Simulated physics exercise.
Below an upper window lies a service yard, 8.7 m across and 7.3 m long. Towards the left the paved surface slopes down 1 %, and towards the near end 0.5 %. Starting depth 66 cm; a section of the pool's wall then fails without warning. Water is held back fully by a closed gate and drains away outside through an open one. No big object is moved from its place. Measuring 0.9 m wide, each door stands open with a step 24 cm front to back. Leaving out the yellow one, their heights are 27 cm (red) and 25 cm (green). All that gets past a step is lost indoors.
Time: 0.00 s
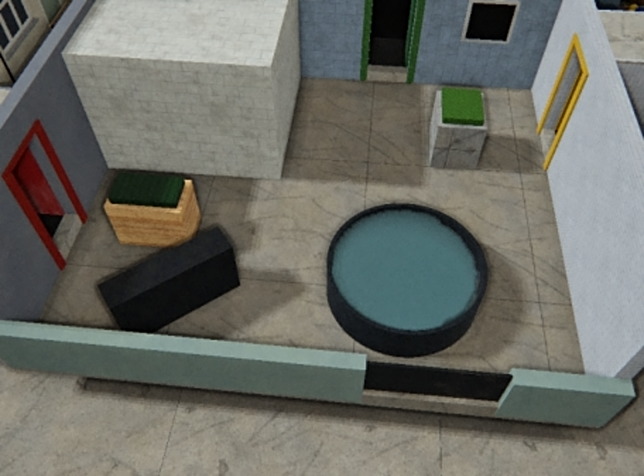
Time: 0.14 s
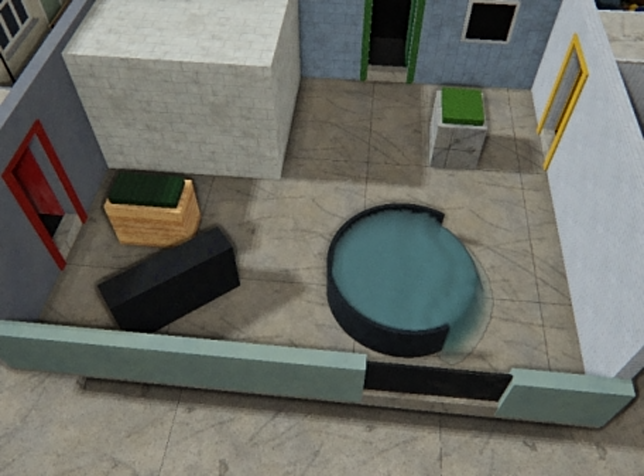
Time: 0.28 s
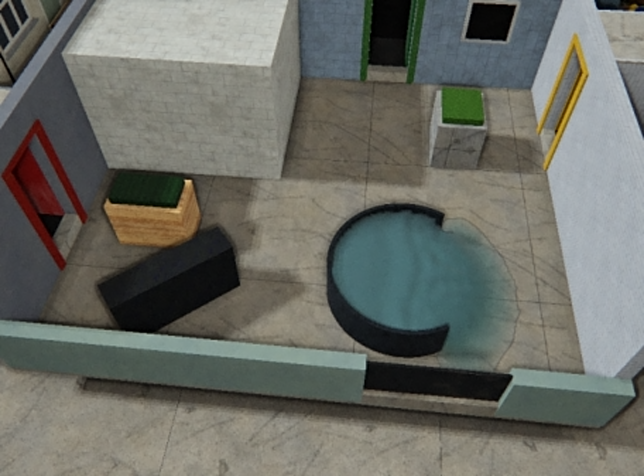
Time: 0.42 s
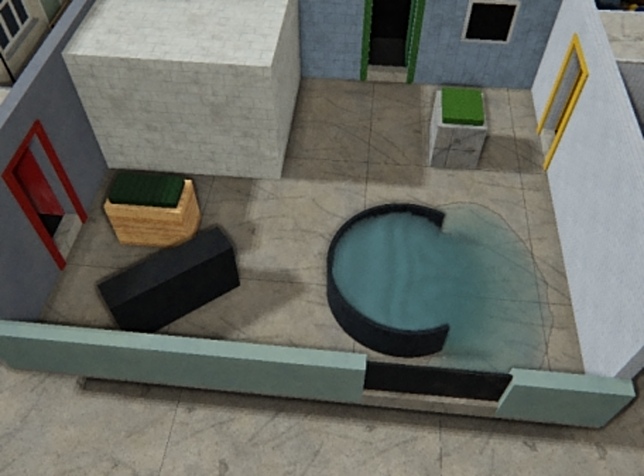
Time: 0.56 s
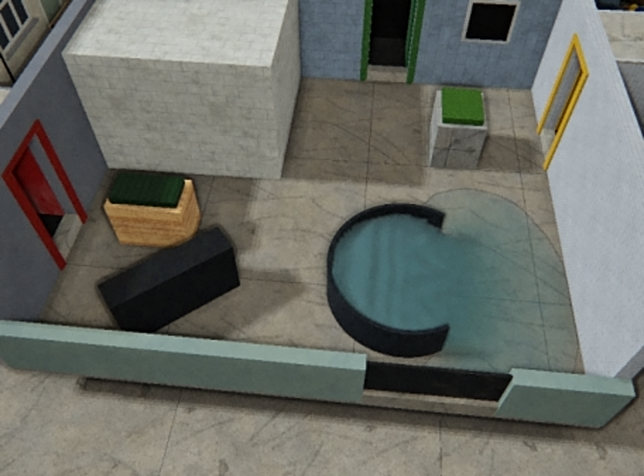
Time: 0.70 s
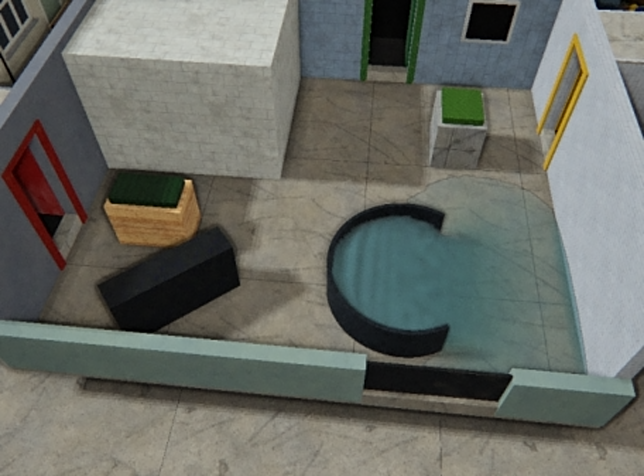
A round, dark-walled pool stood full of still water in a walled yard, then its right side opened and water poured out, spreading in a thin sheet across the paving toward the right wall.
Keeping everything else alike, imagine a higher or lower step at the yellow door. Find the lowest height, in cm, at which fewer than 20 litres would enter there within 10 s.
I would say 8 cm.
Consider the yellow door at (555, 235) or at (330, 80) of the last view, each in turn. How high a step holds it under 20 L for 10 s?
Around 23 and 9.0 cm respectively.
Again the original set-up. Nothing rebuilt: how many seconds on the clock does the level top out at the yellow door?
At roughly 6.0 s.
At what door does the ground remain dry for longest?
The red door comes last.
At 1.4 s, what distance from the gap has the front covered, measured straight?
Front distance: Approx. 4.6 m.
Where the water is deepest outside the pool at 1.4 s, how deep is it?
Around 48 centimetres.
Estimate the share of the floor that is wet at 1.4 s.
Roughly 25 percent.
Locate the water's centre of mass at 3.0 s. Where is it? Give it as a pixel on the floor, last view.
Centre of the water: Approx. (482, 263) px.
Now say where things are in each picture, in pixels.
In the first picture, the pool at (406, 266) is whole and still, 66 cm deep; the yellow door at (559, 111) is dry.
In the second picture, water pours out at (477, 287) and has run 0.3 m, to (458, 359); about 7 cm deep outside, 66 cm at the back.
In the third picture, water pours out at (476, 289) and has run 0.8 m, to a hidden place; about 10 cm deep outside, 66 cm at the back.
In the fourth picture, water pours out at (475, 290) and has run 1.3 m, to a hidden place; about 8 cm deep outside, 66 cm at the back.
In the fifth picture, the gap is at (475, 291), the front 1.7 m out at (520, 212); the back of the pool holds 64 cm.
In the sixth picture, the gap is at (475, 291), the front 2.2 m out at (553, 214); the back of the pool holds 57 cm; 1.3 m in a straight line remain to the yellow door at (559, 111).
After 1.4 s water covers 25 % of the floor, deepest (48 cm) near (575, 335); 9 cm at the yellow door, 0 litres in over its 19 cm step.
After 3.0 s water covers 35 % of the floor, deepest (27 cm) near (501, 392); 9 cm at the yellow door, 0 litres in over its 19 cm step.
After 10.0 s water covers 95 % of the floor, deepest (13 cm) near (262, 370); 7 cm at the yellow door, 0 litres in over its 19 cm step.
At the yellow door as built, the water arrived by 1.2 s and peaked near 14 cm at 6.2 s.
With a step of 7 cm, 30 litres would have come in within the 10 s; with 9.5 cm, 10 litres. So under 20 litres takes about 8 cm.
